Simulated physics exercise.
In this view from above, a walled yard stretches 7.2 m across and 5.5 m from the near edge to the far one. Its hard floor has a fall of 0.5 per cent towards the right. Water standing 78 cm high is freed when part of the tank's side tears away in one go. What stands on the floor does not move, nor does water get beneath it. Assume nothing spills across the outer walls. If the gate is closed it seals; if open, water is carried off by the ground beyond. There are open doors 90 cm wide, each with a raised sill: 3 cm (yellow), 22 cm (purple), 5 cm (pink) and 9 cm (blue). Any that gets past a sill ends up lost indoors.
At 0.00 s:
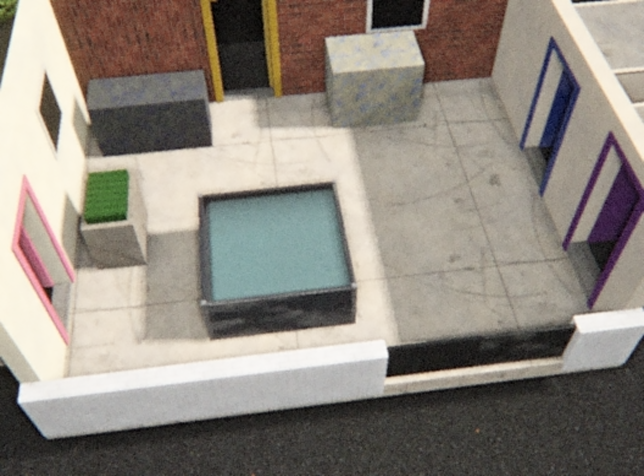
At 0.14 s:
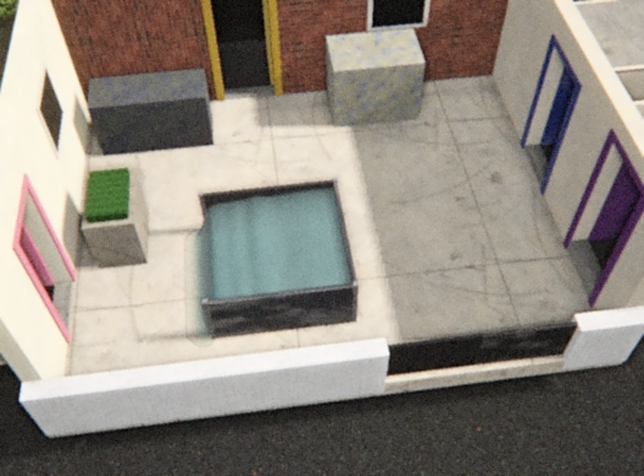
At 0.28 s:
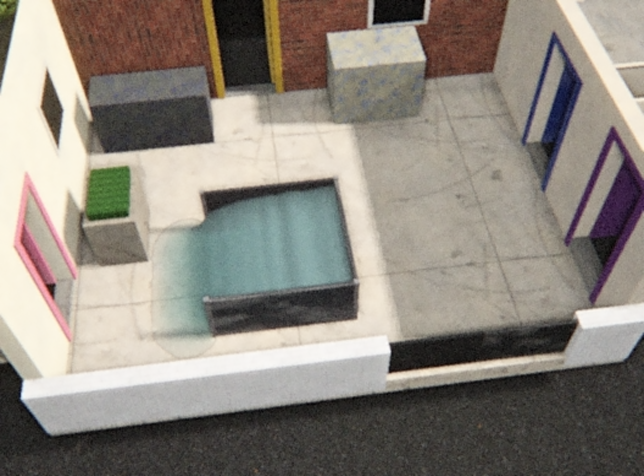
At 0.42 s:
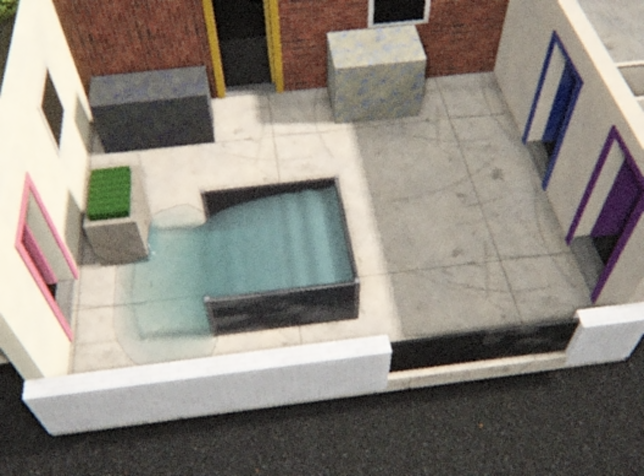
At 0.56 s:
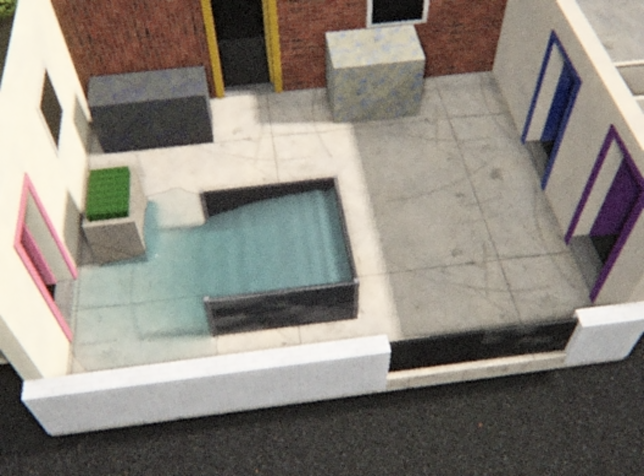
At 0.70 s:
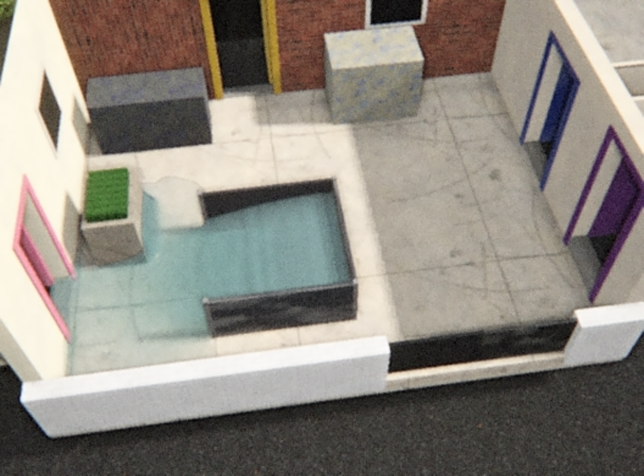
A walled yard with a pale, hard floor and a brick back wall is seen from above by a camera that stays practically still. A dark-sided tank of blue-green water stands left of centre, with a grassy-topped planter and pink doorway to its left, two blocks behind, and blue and purple doorways at right. The tank's left side gives way, and water pours out leftward, spreading thinly around the planter's base and up to the pink doorway.
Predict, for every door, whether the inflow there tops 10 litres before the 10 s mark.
Prediction: At the yellow door it tops 10 litres; at the purple door it falls short of 10 litres; at the pink door it tops 10 litres; at the blue door it falls short of 10 litres.
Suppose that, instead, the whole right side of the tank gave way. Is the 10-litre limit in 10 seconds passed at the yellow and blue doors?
Short answer, against that limit: Yellow overshoots, blue overshoots.
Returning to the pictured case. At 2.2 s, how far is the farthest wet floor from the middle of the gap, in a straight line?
4.2 m.
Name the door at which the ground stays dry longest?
Result: Blue door.
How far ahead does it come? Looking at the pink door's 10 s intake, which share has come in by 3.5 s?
Around 85 percent.
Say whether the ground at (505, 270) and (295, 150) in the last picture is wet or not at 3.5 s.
Untouched, soaked.
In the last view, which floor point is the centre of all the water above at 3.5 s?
About (195, 260).
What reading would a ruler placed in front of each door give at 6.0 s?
Centimetres: Yellow 6 / purple 10 / pink 9 / blue 2.
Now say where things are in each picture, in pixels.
In the first frame, the tank at (274, 243) is whole and still, 78 cm deep.
In the second frame, the front is at (209, 342), 1.0 m from the gap at (210, 269); 0.4 m2 of floor is under water; 78 cm left at the back of the tank.
In the third frame, water pours out at (212, 270) and has run 1.2 m, to (179, 352); typically 13 cm deep outside, 78 cm at the tank's back.
In the fourth frame, the front is at (148, 364), 1.5 m from the gap at (213, 271); 2.8 m2 of floor is under water; 73 cm left at the back of the tank.
In the fifth frame, water pours out at (213, 272) and has run 2.1 m, to (71, 334); typically 10 cm deep outside, 66 cm at the tank's back.
In the sixth frame, the front is at a hidden place, 2.4 m from the gap at (212, 273); 5.2 m2 of floor is under water; 66 cm left at the back of the tank.
After 1.4 s water covers 25 % of the floor and is deepest (43 cm) near (67, 367); yellow door not reached, purple door not reached, pink door 27 cm at the sill, 228 L in, blue door not reached.
After 2.2 s water covers 30 % of the floor and is deepest (38 cm) near (73, 299); yellow door not reached, purple door not reached, pink door 33 cm at the sill, 485 L in, blue door not reached.
After 3.5 s water covers 50 % of the floor and is deepest (20 cm) near (74, 288); yellow door 3 cm at the sill, 0 L in, purple door not reached, pink door 20 cm at the sill, 704 L in, blue door not reached.
After 6.0 s water covers 80 % of the floor and is deepest (14 cm) near (89, 115); yellow door 6 cm at the sill, 14 L in, purple door 10 cm at the sill, 0 L in, pink door 9 cm at the sill, 810 L in, blue door 2 cm at the sill, 0 L in.
After 10.0 s water covers 95 % of the floor and is deepest (12 cm) near (412, 97); yellow door 6 cm at the sill, 31 L in, purple door 7 cm at the sill, 0 L in, pink door 4 cm at the sill, 824 L in, blue door 6 cm at the sill, 0 L in.
